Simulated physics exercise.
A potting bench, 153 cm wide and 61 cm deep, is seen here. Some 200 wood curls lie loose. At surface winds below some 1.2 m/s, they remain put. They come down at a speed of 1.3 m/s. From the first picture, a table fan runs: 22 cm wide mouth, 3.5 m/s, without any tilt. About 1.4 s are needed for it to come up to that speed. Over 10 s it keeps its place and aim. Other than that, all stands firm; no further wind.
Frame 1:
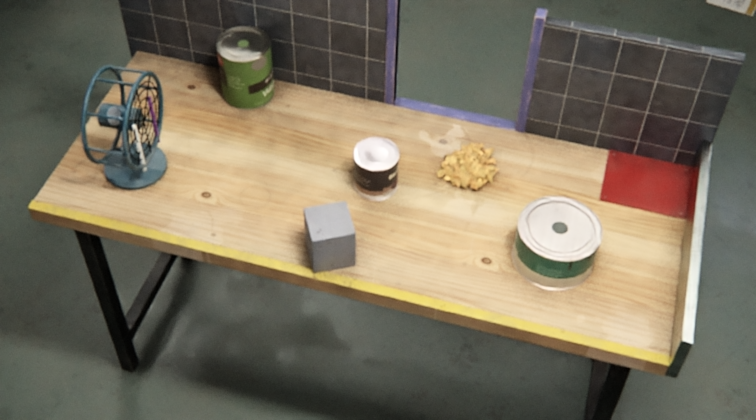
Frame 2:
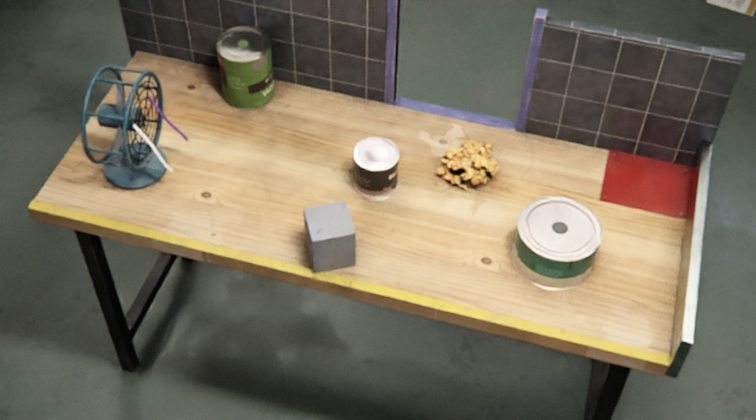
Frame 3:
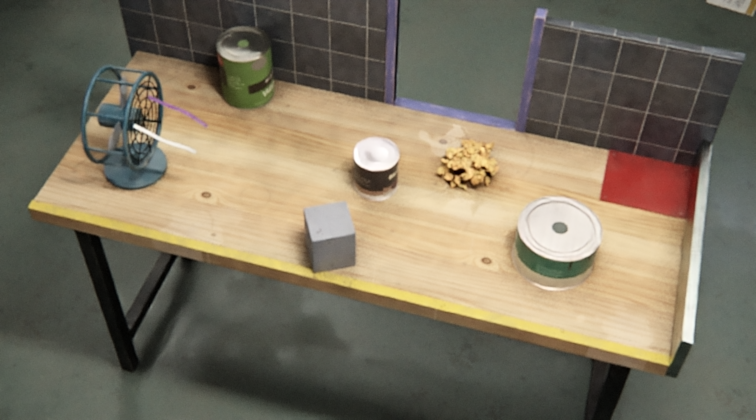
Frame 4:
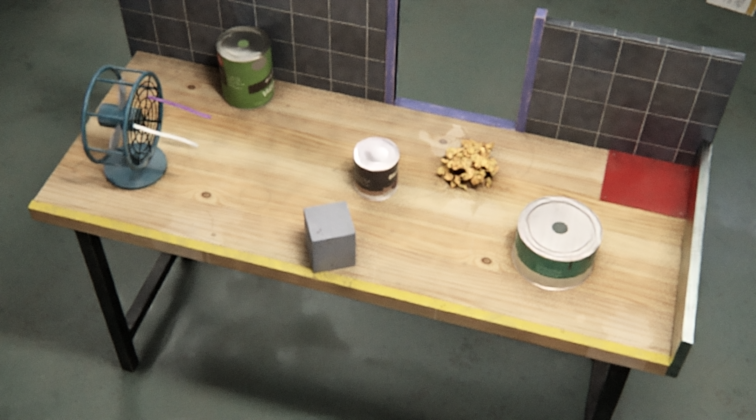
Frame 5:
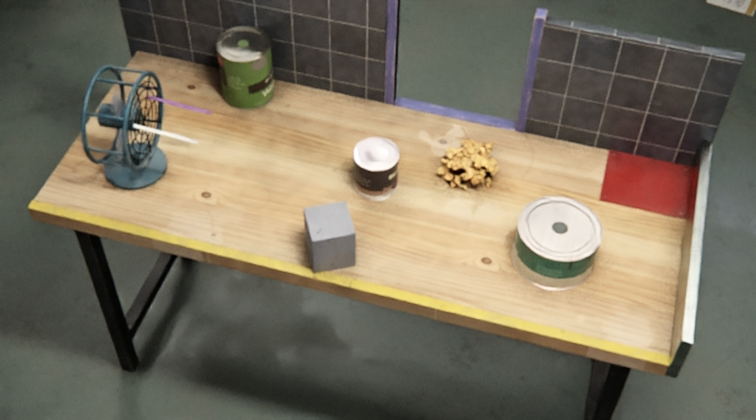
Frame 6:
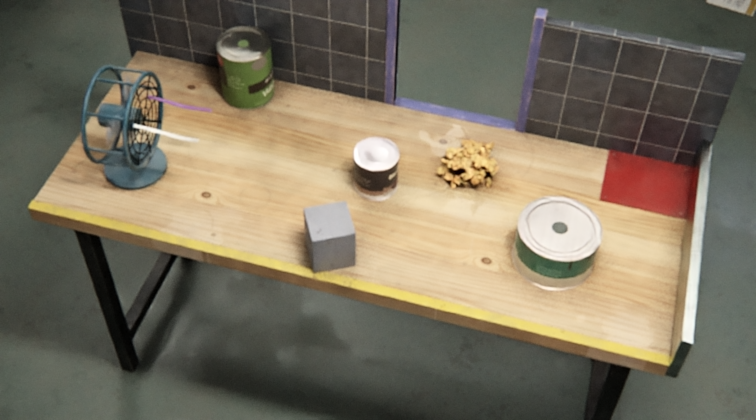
In the video, a table fan runs at the left of a wooden bench, and its white and purple ribbons lift and stream rightward, fluttering slightly, while the pile of wood curls, tins and gray block stay still.
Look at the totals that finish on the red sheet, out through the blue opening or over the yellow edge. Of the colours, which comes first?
Top colour: Red.
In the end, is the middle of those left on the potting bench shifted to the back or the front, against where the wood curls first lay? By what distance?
Backward it went, roughly 10 cm.
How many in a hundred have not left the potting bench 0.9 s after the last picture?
About 100 % remain.
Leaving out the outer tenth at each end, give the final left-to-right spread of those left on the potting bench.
Looks like some 40 cm to me.
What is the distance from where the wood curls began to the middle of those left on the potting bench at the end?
That works out close to 25 centimetres.
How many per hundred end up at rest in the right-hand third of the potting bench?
Roughly 80 %.
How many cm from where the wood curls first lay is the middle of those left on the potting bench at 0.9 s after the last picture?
I'd guess near 0 cm.
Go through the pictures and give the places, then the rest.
In the first frame, the middle of the wood curls is near (467, 171), none has stirred yet and the mouth of the table fan is at (124, 118).
In the second frame, the middle of the wood curls is near (471, 166), none has stirred yet, the red sheet is centred on (646, 184), the blue opening is centred on (454, 117) and the yellow edge is centred on (330, 283).
In the third frame, the middle of the wood curls is near (471, 166), none has stirred yet, the top of a tin is at (376, 153) and the top of a large tin is at (560, 227).
In the fourth frame, the middle of the wood curls is near (471, 166) and none has stirred yet.
In the fifth frame, the middle of the wood curls is near (471, 166) and none has stirred yet.
In the sixth frame, the middle of the wood curls is near (471, 166) and none has stirred yet.
Then, 0.9 s after the last picture, 0 % are on the red sheet, 0 % out through the blue opening and 0 % over the yellow edge; the middle of those still in play is near (469, 167); 0 % have settled or left.
Then, 2.1 s after the last picture, 6 % are on the red sheet, 0 % out through the blue opening and 0 % over the yellow edge; the middle of those still in play is near (482, 168); 0 % have settled or left.
Then, 4.4 s after the last picture, 22 % are on the red sheet, 0 % out through the blue opening and 0 % over the yellow edge; the middle of those still in play is near (517, 162); 4 % have settled or left.
Then, 8.9 s after the last picture, at the end, 38 % are on the red sheet, 0 % out through the blue opening and 0 % over the yellow edge; the middle of those still in play is near (577, 162).
